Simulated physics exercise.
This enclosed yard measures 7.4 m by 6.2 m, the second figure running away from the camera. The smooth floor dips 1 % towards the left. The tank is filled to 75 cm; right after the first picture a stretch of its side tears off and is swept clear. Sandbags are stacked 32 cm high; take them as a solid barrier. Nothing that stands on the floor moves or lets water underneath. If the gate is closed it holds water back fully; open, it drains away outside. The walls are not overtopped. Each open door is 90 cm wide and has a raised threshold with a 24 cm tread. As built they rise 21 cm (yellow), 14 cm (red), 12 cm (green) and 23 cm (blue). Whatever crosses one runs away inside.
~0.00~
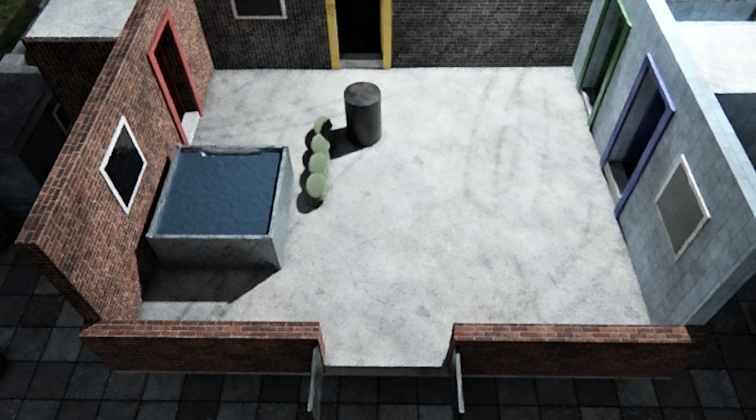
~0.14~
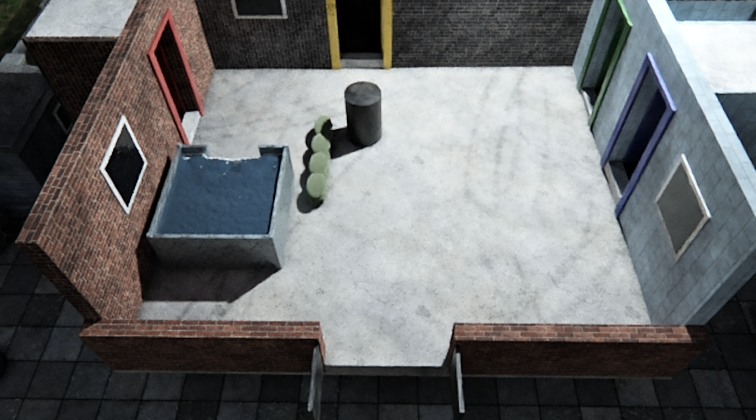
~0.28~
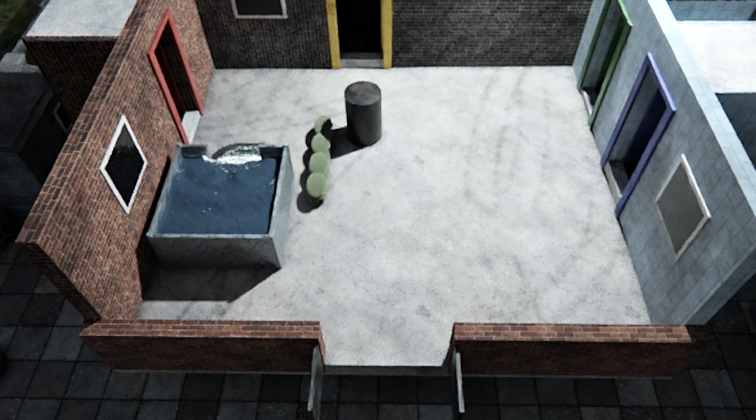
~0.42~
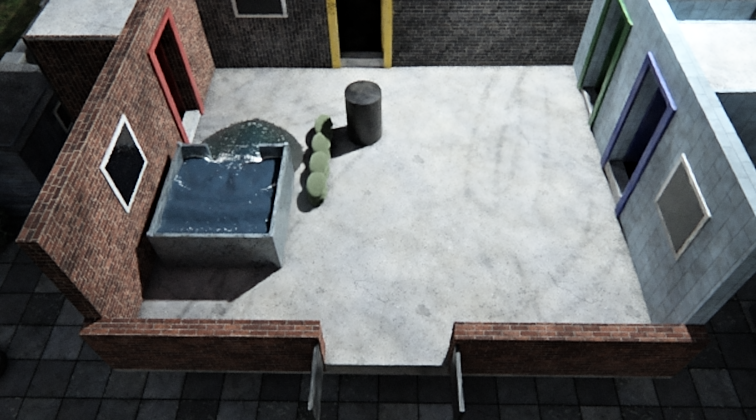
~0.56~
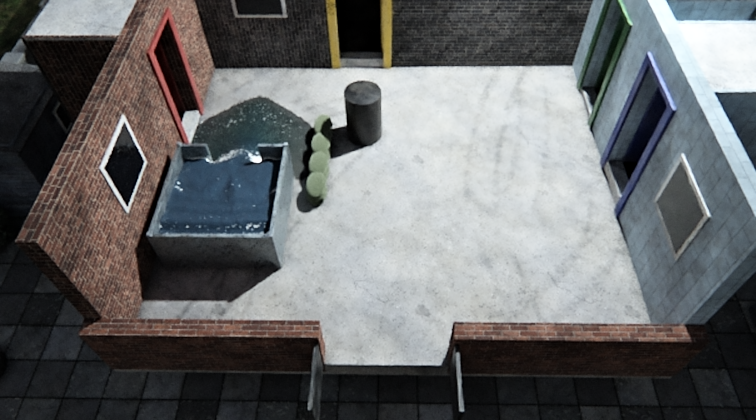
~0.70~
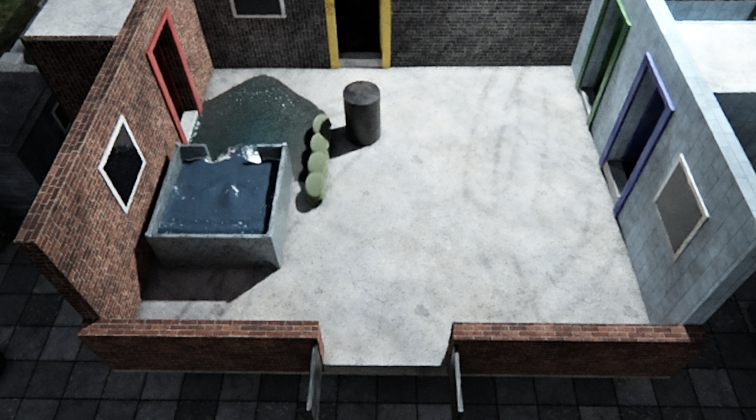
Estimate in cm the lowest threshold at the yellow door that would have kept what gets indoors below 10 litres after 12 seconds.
About 16 cm.
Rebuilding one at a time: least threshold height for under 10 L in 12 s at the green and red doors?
Roughly 10.0 cm at green and 16 cm at red.
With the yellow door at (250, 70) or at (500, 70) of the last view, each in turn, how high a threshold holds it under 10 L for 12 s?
About 33 and 7.0 cm.
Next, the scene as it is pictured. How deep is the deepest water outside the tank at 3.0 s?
Roughly 28 cm.
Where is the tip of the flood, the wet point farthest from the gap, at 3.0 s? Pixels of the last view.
At about (536, 68).
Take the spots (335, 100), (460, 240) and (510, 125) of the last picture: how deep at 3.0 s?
In that order: 12, 0 and 0 cm.
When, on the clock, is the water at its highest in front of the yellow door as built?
Around 1.8 s.
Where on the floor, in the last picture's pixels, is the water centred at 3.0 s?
Around (272, 141).
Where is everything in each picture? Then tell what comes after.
In the first picture, still water, 75 cm deep, in the tank at (223, 192); the yellow door at (360, 26) is dry.
In the second picture, the front is at a hidden place, 0.3 m from the gap on the far side; 0.2 m2 of floor is wet, 75 cm left at the back.
In the third picture, water pours out on the far side and has run 0.8 m, to a hidden place; about 12 cm deep outside, 75 cm at the back.
In the fourth picture, the gap is on the far side, the front 1.4 m out at (245, 124); the back of the tank holds 71 cm.
In the fifth picture, the gap is on the far side, the front 2.1 m out at (254, 101); the back of the tank holds 64 cm.
In the sixth picture, the gap is on the far side, the front 2.7 m out at (254, 80); the back of the tank holds 64 cm; 1.5 m in a straight line remain to the yellow door at (359, 26).
After 1.4 s water covers 20 % of the floor, deepest (48 cm) near (214, 71); 7 cm at the yellow door, 0 litres in over its 21 cm threshold.
After 3.0 s water covers 30 % of the floor, deepest (28 cm) near (210, 112); 15 cm at the yellow door, 1 litre in over its 21 cm threshold.
After 12.0 s water covers 95 % of the floor, deepest (8 cm) near (319, 348); 6 cm at the yellow door, 2 litres in over its 21 cm threshold.
At the yellow door as built, the water arrived by 1.4 s and peaked near 20 cm at 1.8 s.
Run again over the same 12 s with other heights there, 21 litres in over 13 cm, 5 litres over 18 cm. The limit of 10 litres is kept from about 16 cm up.
